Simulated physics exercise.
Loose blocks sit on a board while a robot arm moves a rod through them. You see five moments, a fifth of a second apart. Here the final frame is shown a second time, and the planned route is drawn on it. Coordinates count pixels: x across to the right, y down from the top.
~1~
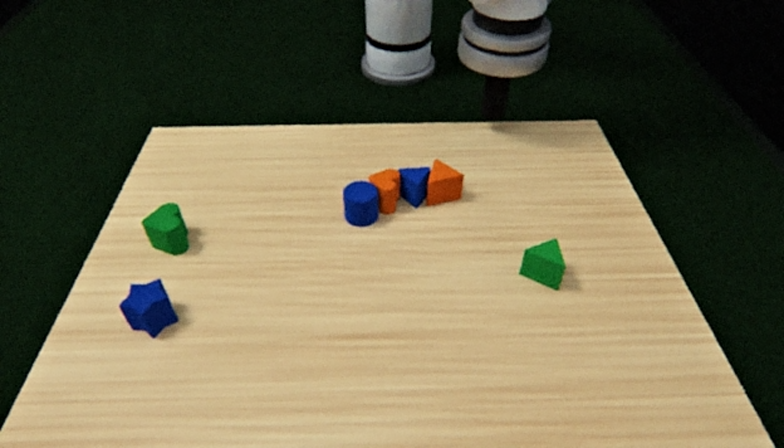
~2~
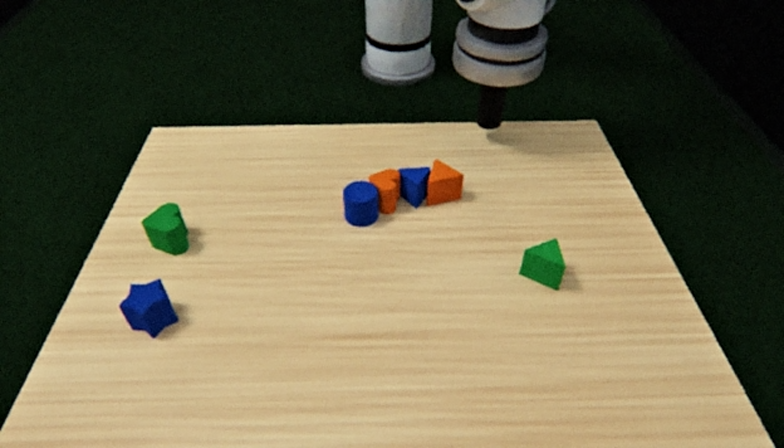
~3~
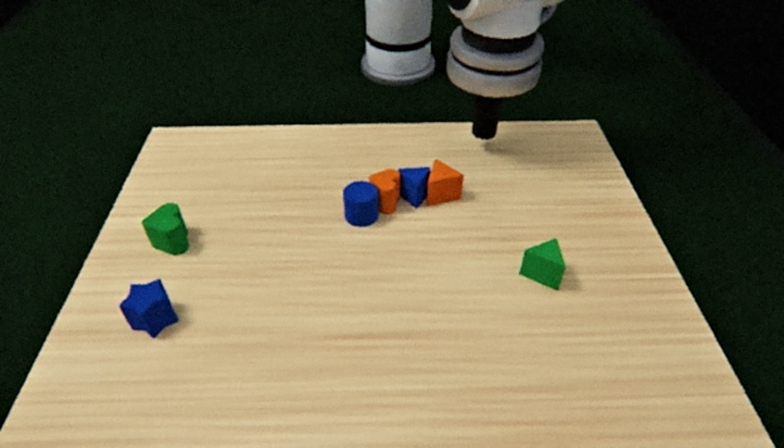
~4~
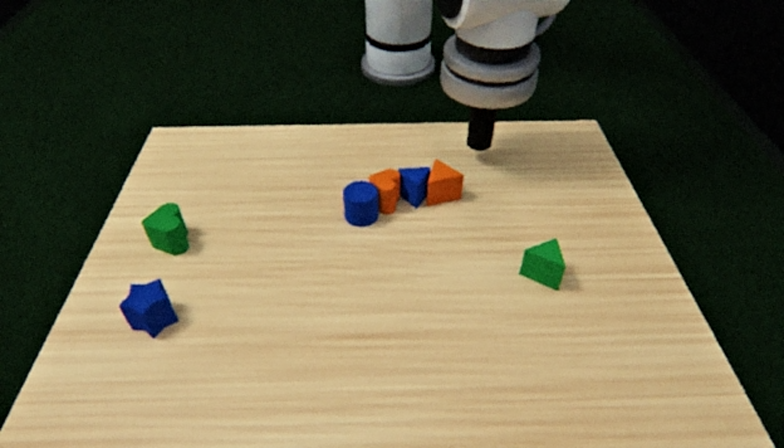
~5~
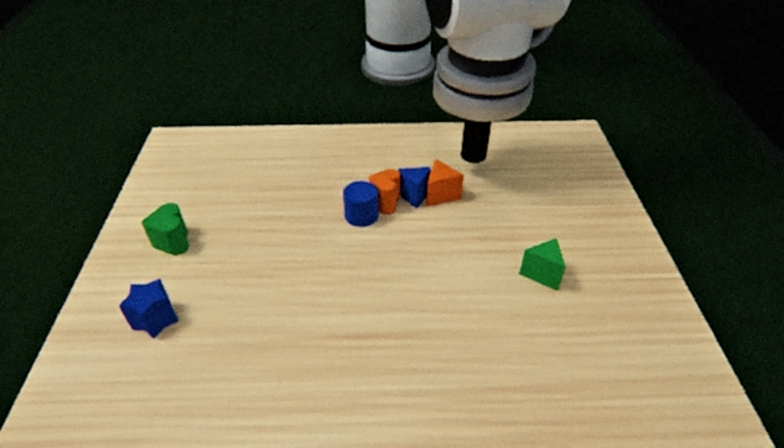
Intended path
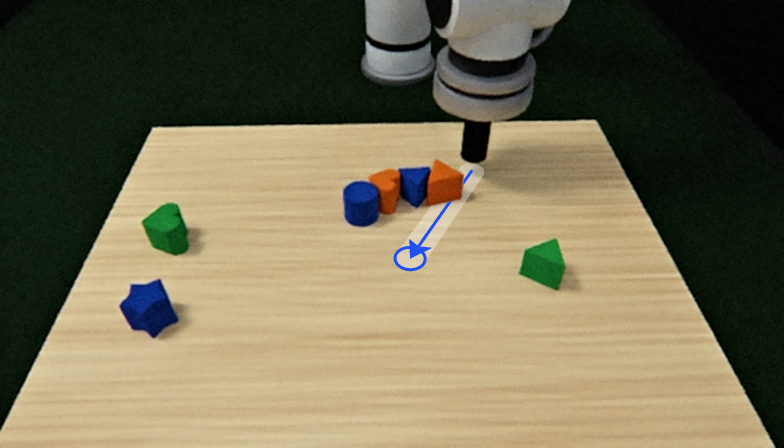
A robot arm lowered its black rod over the far edge of a wooden board and moved it slightly left, nearing the orange triangle in a row of blocks, while all the blocks stayed still.
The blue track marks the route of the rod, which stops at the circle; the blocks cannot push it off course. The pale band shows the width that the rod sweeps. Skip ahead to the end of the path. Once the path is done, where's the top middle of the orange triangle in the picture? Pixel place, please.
The top centre is at (407, 197).
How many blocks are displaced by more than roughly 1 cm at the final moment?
Shifted over 1 cm: One.
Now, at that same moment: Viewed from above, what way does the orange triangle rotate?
Clockwise, from overhead.
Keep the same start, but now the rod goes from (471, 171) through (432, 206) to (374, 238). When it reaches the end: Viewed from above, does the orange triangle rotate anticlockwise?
Answer: No.
The line goes from (471, 171) directly to (410, 258).
What follows on the original path. One third of the way, rod at (454, 182); blue triangle at (411, 172), turned 10° clockwise; orange triangle at (432, 179), turned 25° clockwise.
Two thirds of the way, rod at (433, 212); blue triangle at (410, 172), turned 20° clockwise; orange triangle at (408, 195), turned 65° clockwise.
At the end, rod at (411, 243); orange heart unmoved; blue triangle at (410, 172), turned 20° clockwise; orange triangle at (407, 197), turned 75° clockwise.
